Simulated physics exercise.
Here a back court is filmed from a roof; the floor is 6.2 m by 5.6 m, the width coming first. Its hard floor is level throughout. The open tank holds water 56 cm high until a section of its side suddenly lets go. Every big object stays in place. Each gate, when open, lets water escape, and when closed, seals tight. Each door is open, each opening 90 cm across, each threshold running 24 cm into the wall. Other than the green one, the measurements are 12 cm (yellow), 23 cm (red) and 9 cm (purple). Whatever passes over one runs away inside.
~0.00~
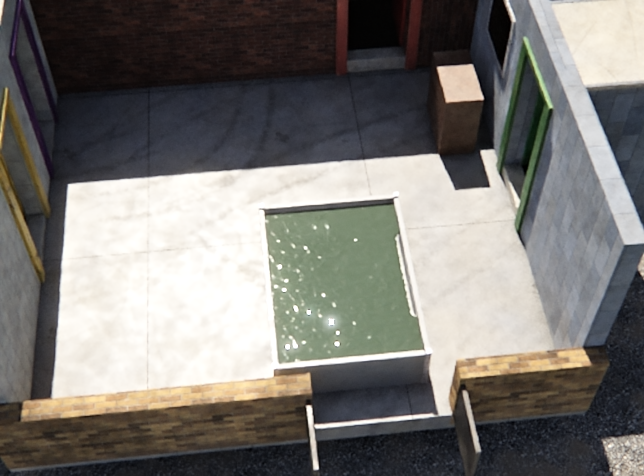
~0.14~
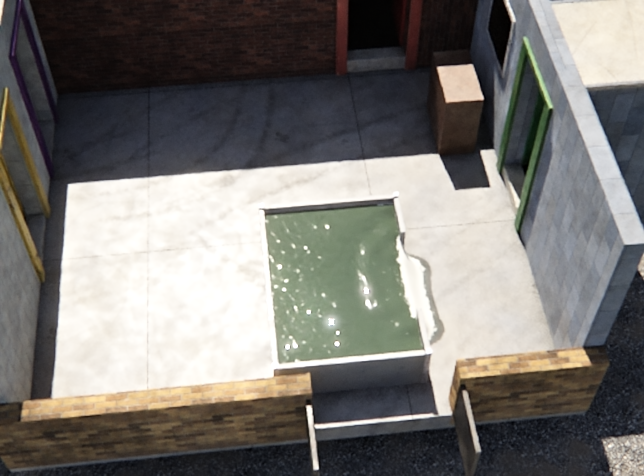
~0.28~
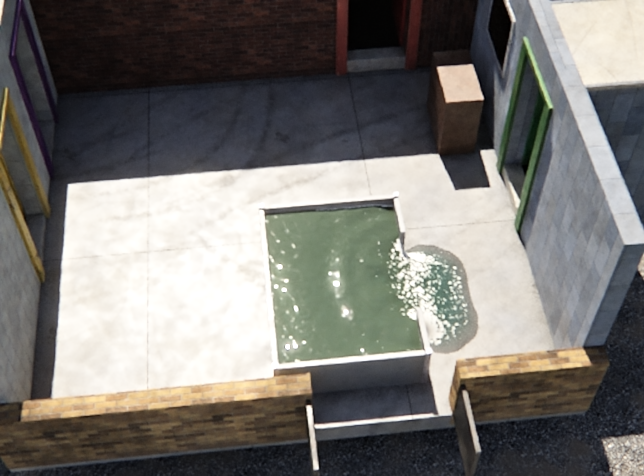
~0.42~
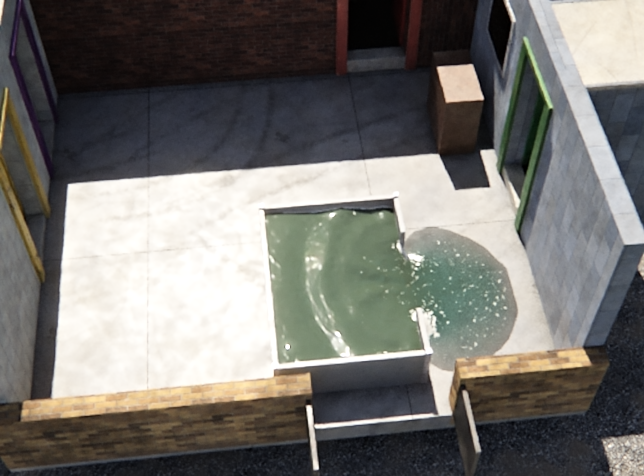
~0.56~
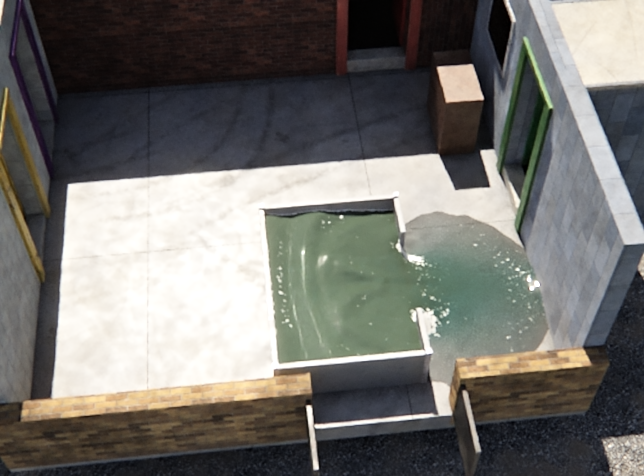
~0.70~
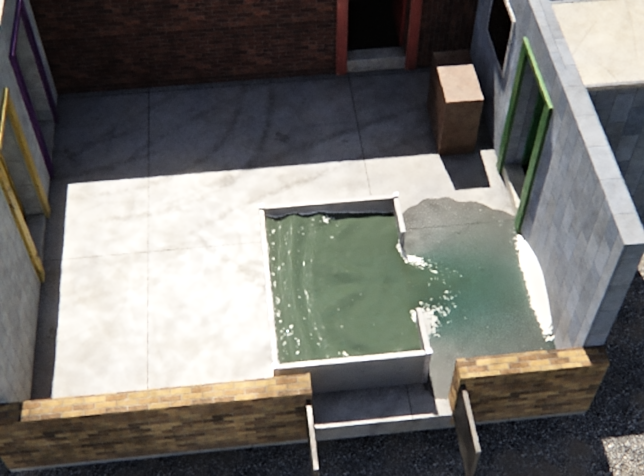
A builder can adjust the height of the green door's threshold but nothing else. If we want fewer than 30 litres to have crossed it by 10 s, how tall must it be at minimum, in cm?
It needs to be roughly 11 cm tall.
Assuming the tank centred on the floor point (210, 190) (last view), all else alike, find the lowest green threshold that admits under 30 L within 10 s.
Then about 20 centimetres at the least.
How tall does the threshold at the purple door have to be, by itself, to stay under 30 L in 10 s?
Purple door, minimum about 7.0 cm.
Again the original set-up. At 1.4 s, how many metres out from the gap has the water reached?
Near 2.8 m, more or less.
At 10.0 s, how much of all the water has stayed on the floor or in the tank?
Share still there: Approx. 88 percent.
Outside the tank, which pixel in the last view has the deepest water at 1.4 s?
Near pixel (561, 384).
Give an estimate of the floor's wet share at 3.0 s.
Roughly 35 percent of the floor.
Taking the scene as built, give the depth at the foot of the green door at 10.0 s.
It stands about 9.5 centimetres deep.
After 1.4 s water covers 15 % of the floor, deepest (46 cm) near (561, 384); 16 cm at the green door, 0 litres in over its 19 cm threshold.
After 3.0 s water covers 35 % of the floor, deepest (26 cm) near (433, 369); 13 cm at the green door, 1 litre in over its 19 cm threshold.
After 10.0 s water covers 90 % of the floor, deepest (10 cm) near (455, 162); 9 cm at the green door, 1 litre in over its 19 cm threshold.
At the green door as built, the water arrived by 0.9 s and peaked near 18 cm at 1.8 s.
Run again over the same 10 s with other heights there, 52 litres in over 9.5 cm, 16 litres over 13 cm. The limit of 30 litres is kept from about 11 cm up.
